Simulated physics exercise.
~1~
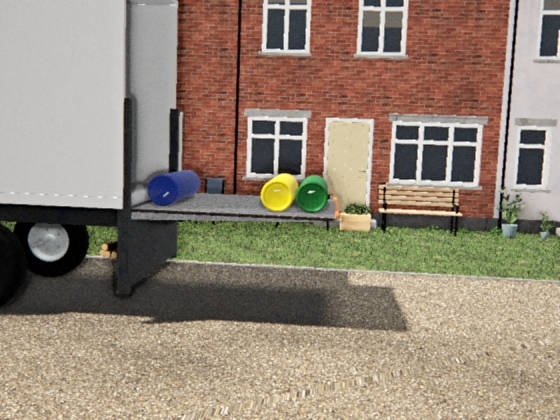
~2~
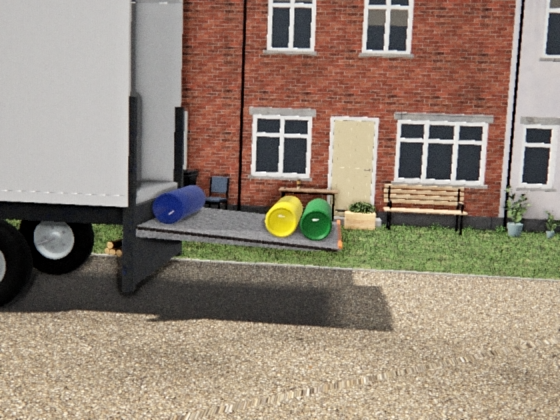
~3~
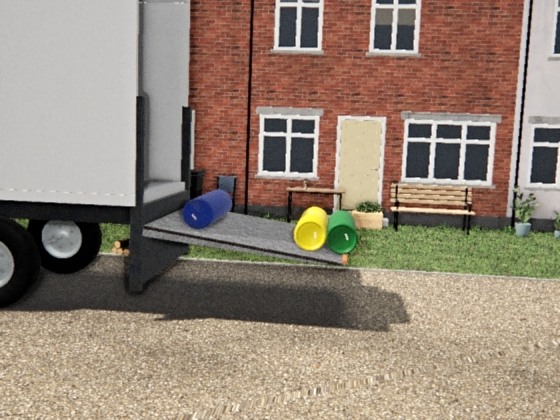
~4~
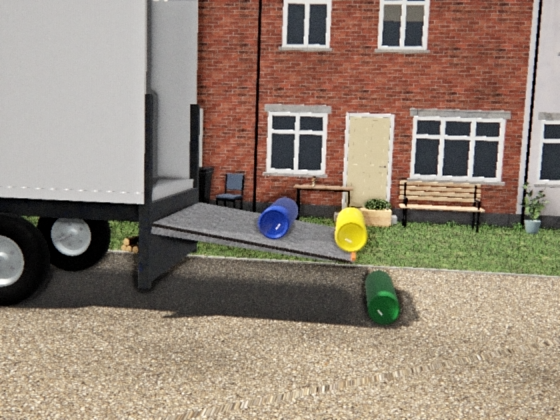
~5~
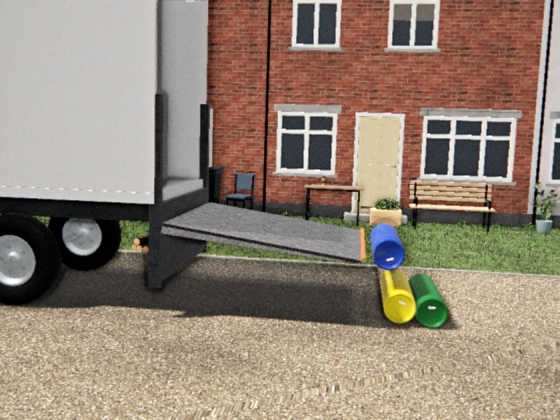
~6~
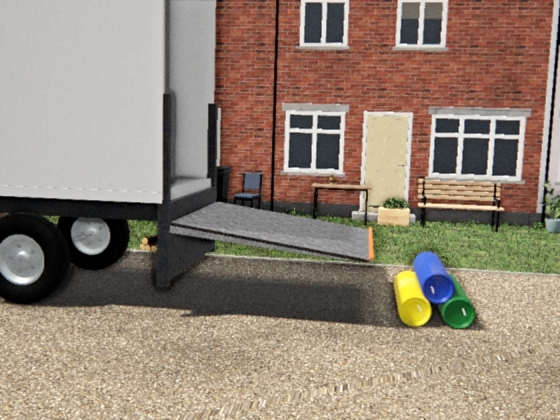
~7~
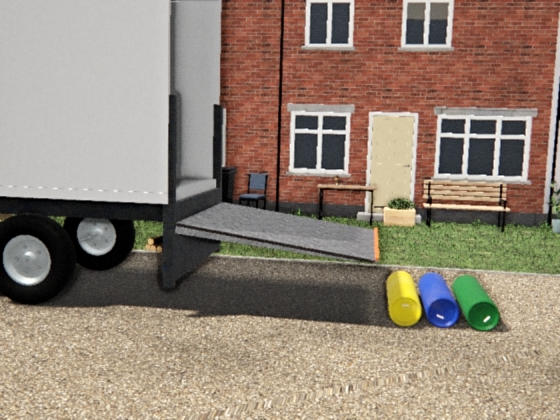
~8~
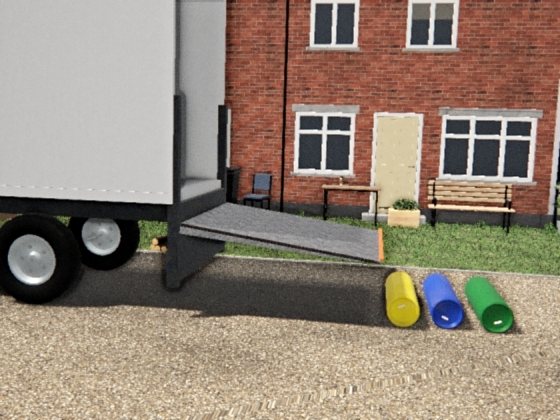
A truck's tail lift lowered slightly and tipped outwards, and the green, yellow and blue cylinders on it rolled right and dropped off the edge one after another, the blue one landing on the other two before settling between them on the ground.
